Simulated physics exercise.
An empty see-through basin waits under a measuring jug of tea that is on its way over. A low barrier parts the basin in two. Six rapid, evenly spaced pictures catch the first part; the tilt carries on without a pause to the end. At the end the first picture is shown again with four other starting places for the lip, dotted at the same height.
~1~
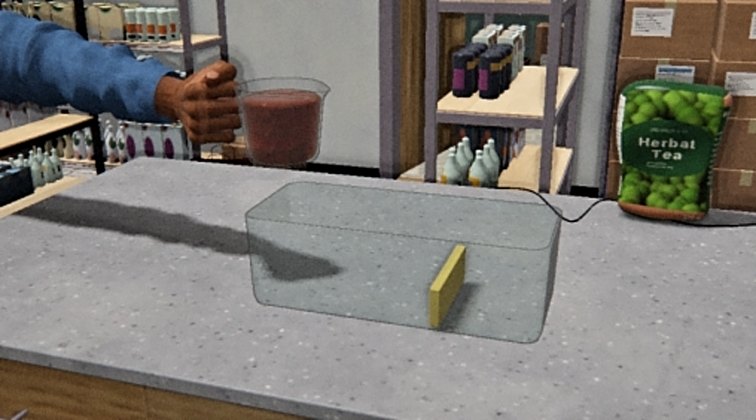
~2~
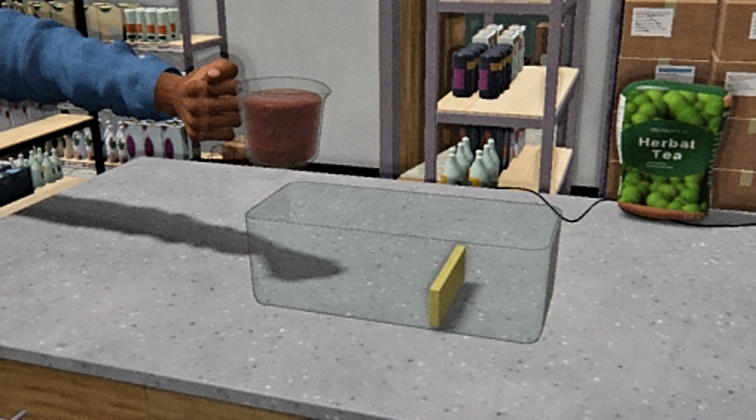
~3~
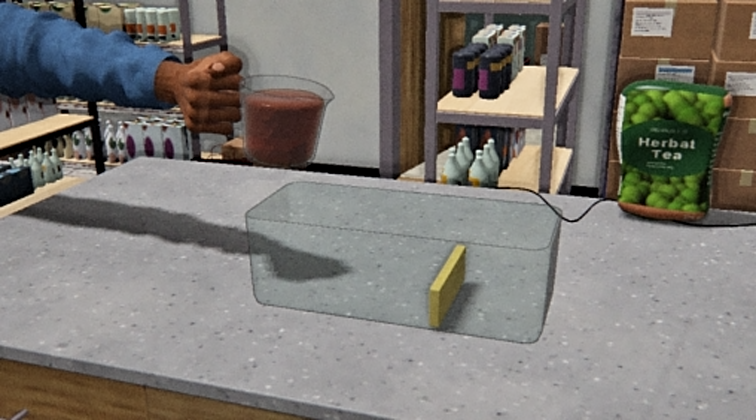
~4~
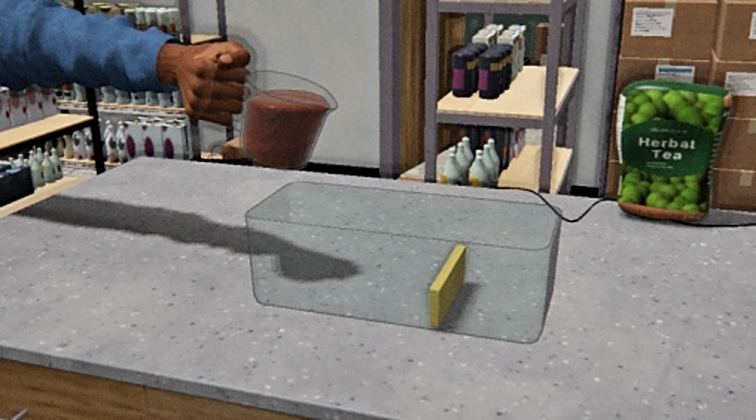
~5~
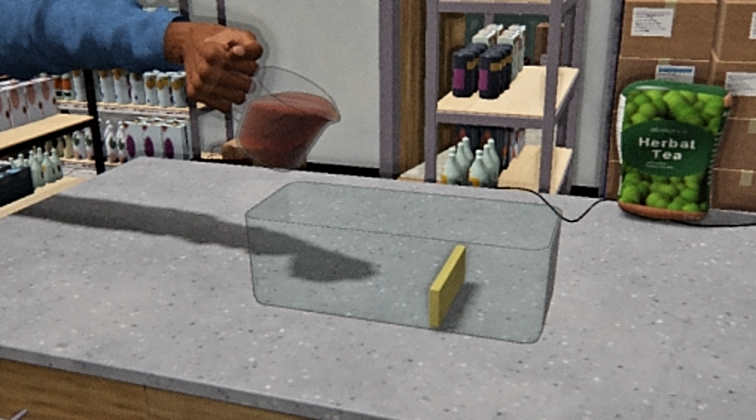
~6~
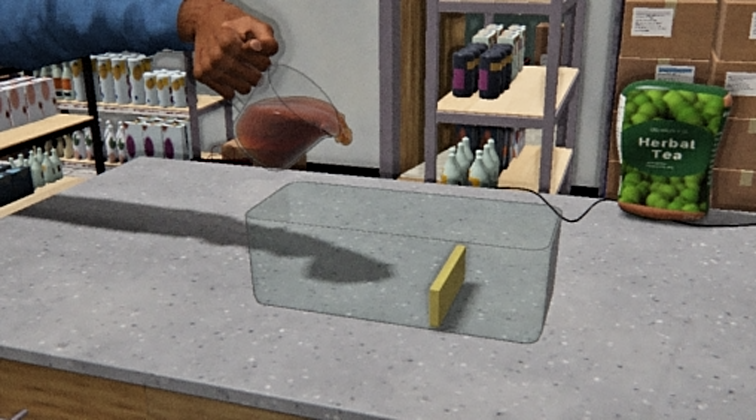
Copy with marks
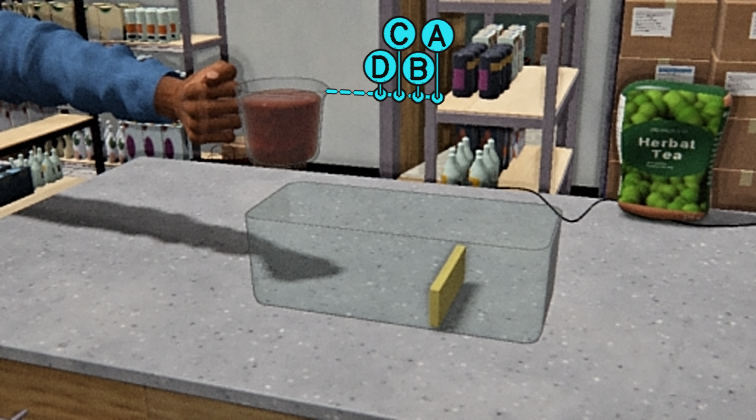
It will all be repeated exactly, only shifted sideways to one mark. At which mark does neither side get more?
Dot B does it best.
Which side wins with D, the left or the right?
More ends on the left.
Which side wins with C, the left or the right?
The left side.
On the marked copy, A at (437, 97); B at (418, 96); C at (399, 95); D at (380, 94).
With A, about 24 % ends left of the wall and 74 % right of it.
With B, about 52 % ends left of the wall and 48 % right of it.
With C, about 79 % ends left of the wall and 19 % right of it.
With D, about 92 % ends left of the wall and 6 % right of it.
